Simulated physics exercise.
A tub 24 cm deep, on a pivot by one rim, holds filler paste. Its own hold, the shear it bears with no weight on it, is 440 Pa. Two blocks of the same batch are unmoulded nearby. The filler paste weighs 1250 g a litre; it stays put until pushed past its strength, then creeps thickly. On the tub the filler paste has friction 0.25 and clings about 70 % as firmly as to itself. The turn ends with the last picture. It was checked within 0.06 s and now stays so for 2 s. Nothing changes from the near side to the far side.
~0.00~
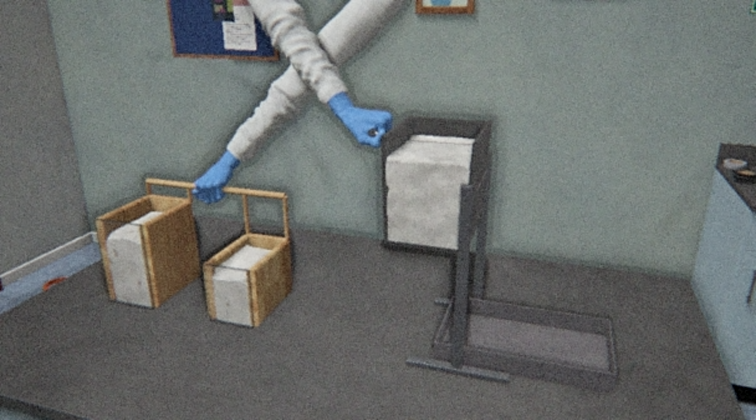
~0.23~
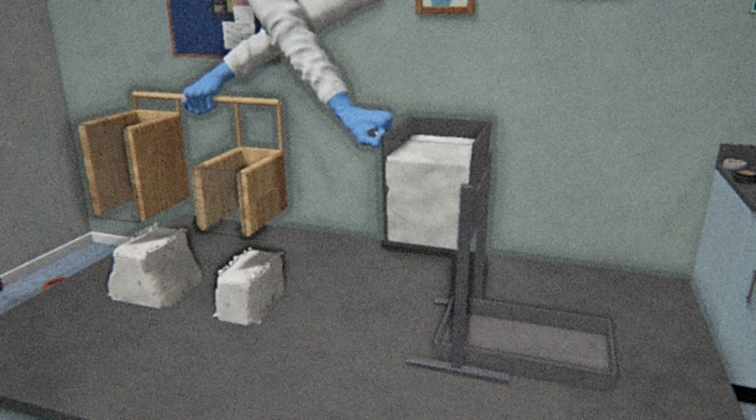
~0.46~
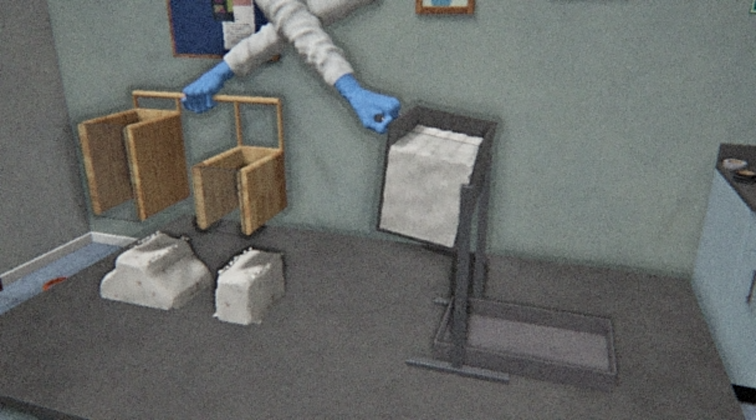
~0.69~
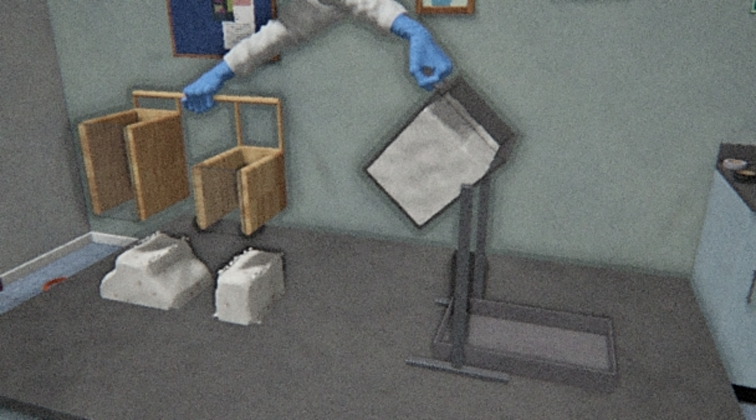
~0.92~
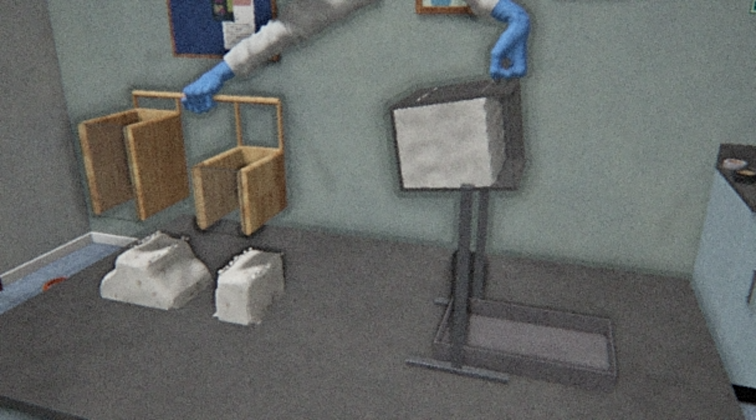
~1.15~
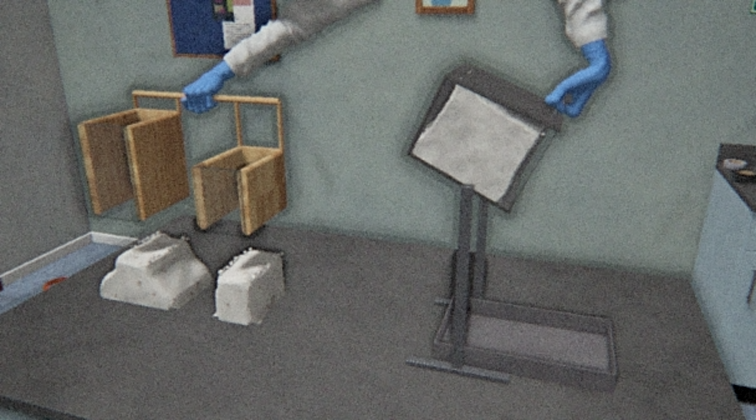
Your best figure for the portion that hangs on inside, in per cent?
Close to 0 per cent.
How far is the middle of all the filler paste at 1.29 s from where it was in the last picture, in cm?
Roughly 8 cm.
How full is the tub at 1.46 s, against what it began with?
Near 25 %.
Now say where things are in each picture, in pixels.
In the first picture, handle-side rim at (385, 138), tilt 0 degrees; highest point of the filler paste at (414, 160); test blocks 21 cm, 14 cm high (left to right).
In the second picture, handle-side rim at (385, 138), tilt 0 degrees; highest point of the filler paste at (414, 160); test blocks 16 cm, 13 cm high (left to right).
In the third picture, handle-side rim at (392, 126), tilt 9 degrees; highest point of the filler paste at (398, 149); test blocks 14 cm, 13 cm high (left to right).
In the fourth picture, handle-side rim at (441, 92), tilt 44 degrees; highest point of the filler paste at (429, 113); test blocks 14 cm, 13 cm high (left to right).
In the fifth picture, handle-side rim at (509, 95), tilt 81 degrees; highest point of the filler paste at (477, 101); test blocks 14 cm, 13 cm high (left to right).
In the sixth picture, handle-side rim at (557, 133), tilt 114 degrees; highest point of the filler paste at (462, 89); test blocks 14 cm, 13 cm high (left to right).
By 1.29 s, the tub is at 114 degrees and holds 74 %.
By 1.46 s, the tub is at 114 degrees and holds 25 %.
By 1.63 s, the tub is at 114 degrees and holds 0 %.
By 1.80 s, the tub is at 114 degrees and holds 0 %.
By 3.15 s, at the end, the tub is at 114 degrees and holds 0 %.
